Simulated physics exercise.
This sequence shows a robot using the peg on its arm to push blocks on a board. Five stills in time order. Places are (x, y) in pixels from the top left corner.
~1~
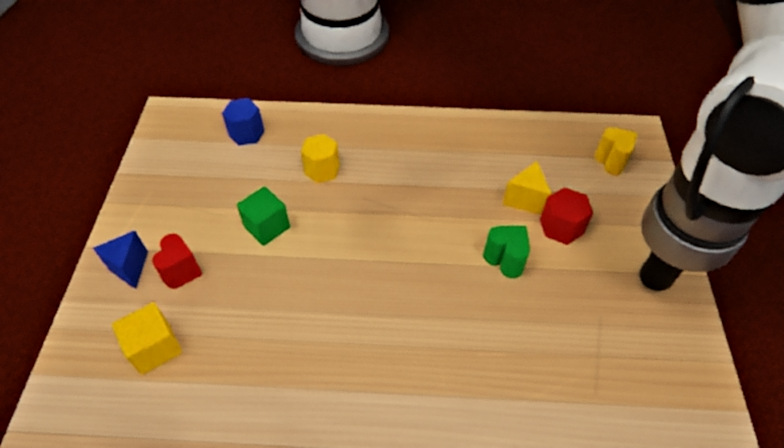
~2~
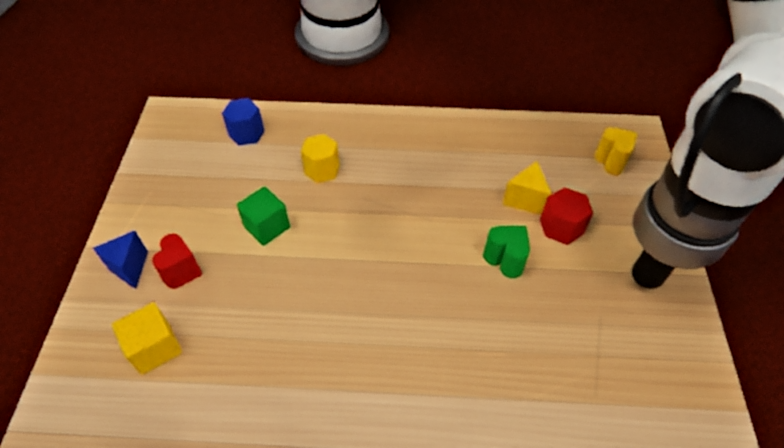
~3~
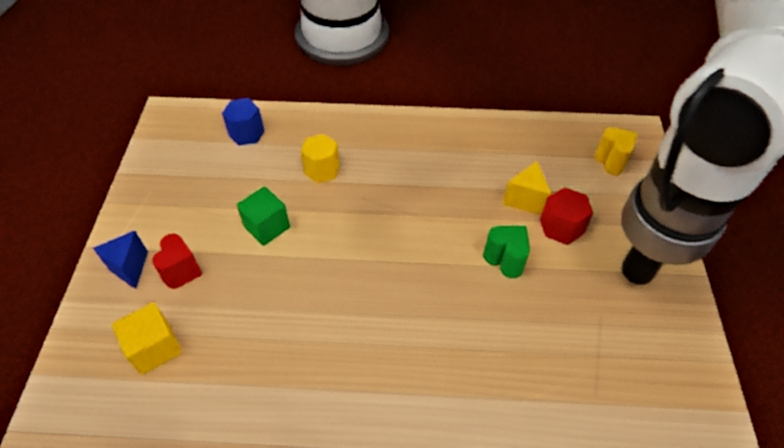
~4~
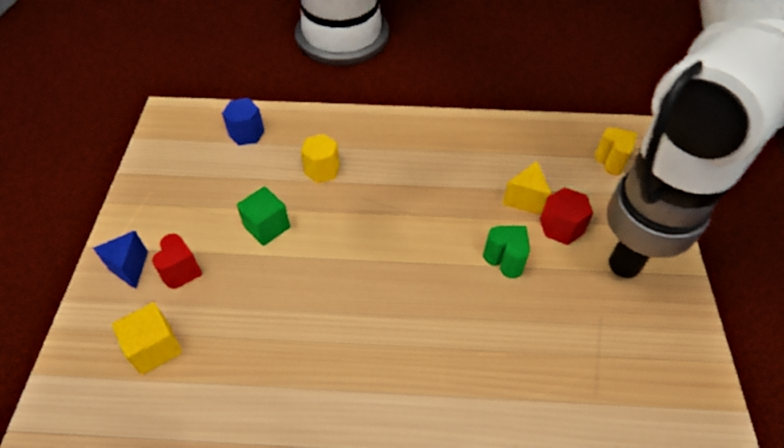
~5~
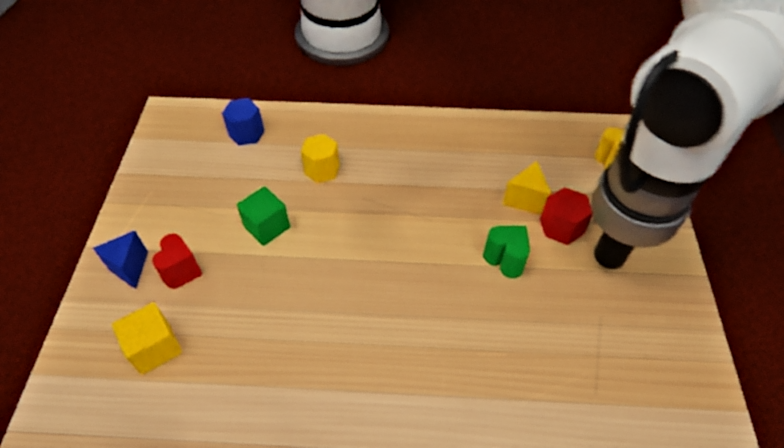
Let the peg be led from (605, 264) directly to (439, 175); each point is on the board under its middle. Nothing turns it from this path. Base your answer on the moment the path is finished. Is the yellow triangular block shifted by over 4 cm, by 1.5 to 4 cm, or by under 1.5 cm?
It gets moved 1.5 to 4 cm.
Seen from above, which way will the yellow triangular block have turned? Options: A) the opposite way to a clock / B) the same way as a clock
My pick is A.
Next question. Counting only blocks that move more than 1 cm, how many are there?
The push will move two blocks.
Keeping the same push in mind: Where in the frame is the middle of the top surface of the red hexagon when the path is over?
I think it will end close to (550, 179).
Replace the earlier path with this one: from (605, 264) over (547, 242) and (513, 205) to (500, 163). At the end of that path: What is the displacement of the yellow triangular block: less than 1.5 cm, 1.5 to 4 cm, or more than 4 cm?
It gets moved over 4 cm.
The first path, step by step. One third of the way, peg at (547, 226); yellow triangular block at (524, 165), turned 55° anticlockwise; red hexagon at (552, 182), turned 55° clockwise.
Two thirds of the way, peg at (490, 196); yellow triangular block at (522, 160), turned 60° anticlockwise; red hexagon at (550, 179), turned 65° clockwise.
At the end, peg at (439, 167); green heart block unmoved; yellow triangular block at (522, 160), turned 60° anticlockwise; red hexagon at (550, 179), turned 65° clockwise.
